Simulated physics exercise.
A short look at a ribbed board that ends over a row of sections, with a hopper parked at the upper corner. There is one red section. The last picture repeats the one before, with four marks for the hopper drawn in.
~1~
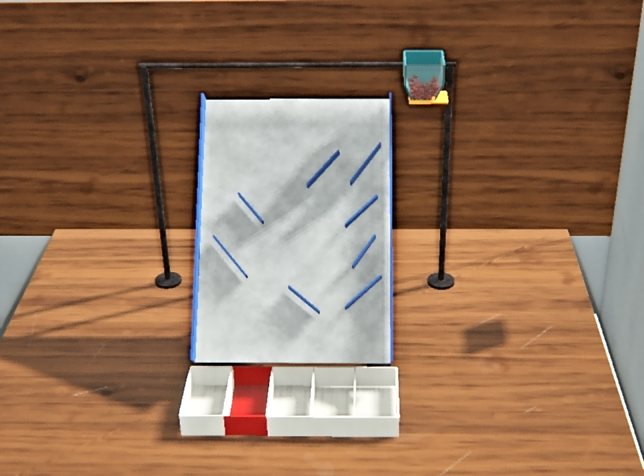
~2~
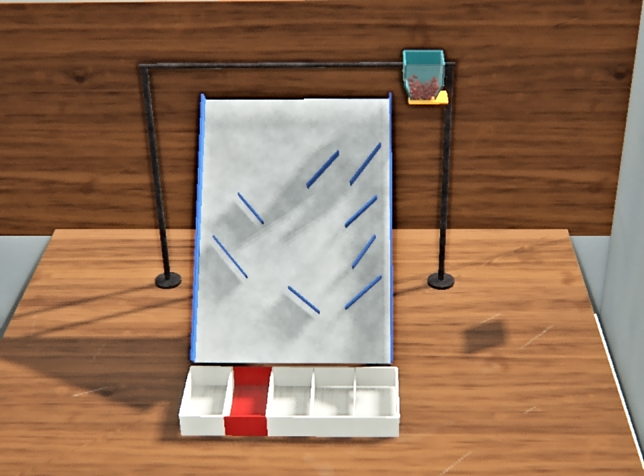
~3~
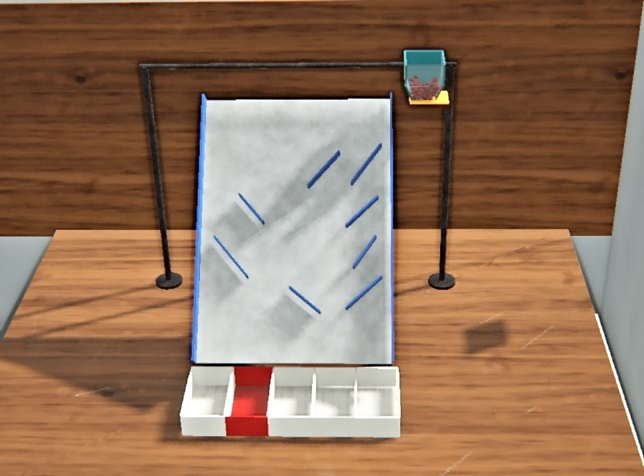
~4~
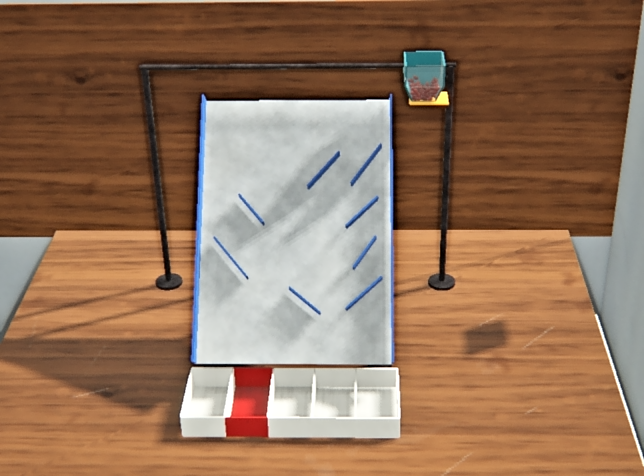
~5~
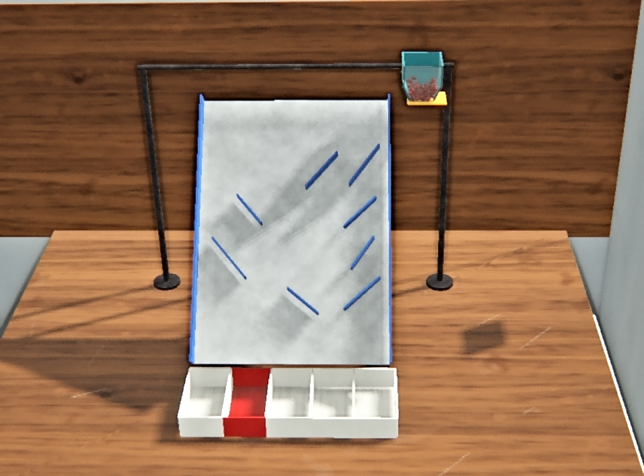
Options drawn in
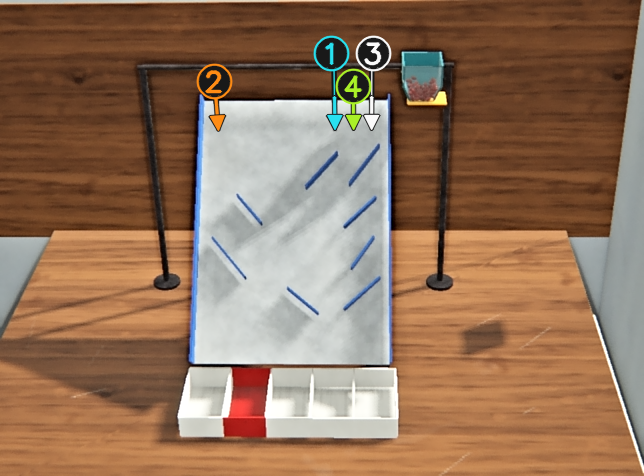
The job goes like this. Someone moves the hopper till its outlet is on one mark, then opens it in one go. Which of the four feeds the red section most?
1 works best here.
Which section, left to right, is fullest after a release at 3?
The fourth.
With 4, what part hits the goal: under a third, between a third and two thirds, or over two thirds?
Mark 4 gives under a third.
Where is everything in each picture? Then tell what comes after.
The first picture shows hopper at (426, 88), kidney beans, door shut.
The second picture shows ribs (307, 185) to (339, 150), (350, 182) to (380, 143), (238, 193) to (262, 221).
The third picture shows ribs (346, 225) to (378, 195), (214, 236) to (247, 276), (353, 266) to (376, 235).
The fourth picture shows ribs (289, 287) to (320, 312), (346, 308) to (382, 276).
The fifth picture shows red section at (245, 426), number 2 of 5 from the left.
On the marked copy, mark 1 meets the board at (334, 124); mark 2 meets the board at (218, 125); mark 3 meets the board at (371, 124); mark 4 meets the board at (353, 124).
With 1, about a third in the red section, about half in other sections, a small part outside the box.
With 2, a stray few in the red section, nearly all in other sections, a stray few outside the box.
With 3, a stray few in the red section, most in other sections, a small part held on the board, a stray few outside the box.
With 4, a small part in the red section, most in other sections, a stray few held on the board, a small part outside the box.
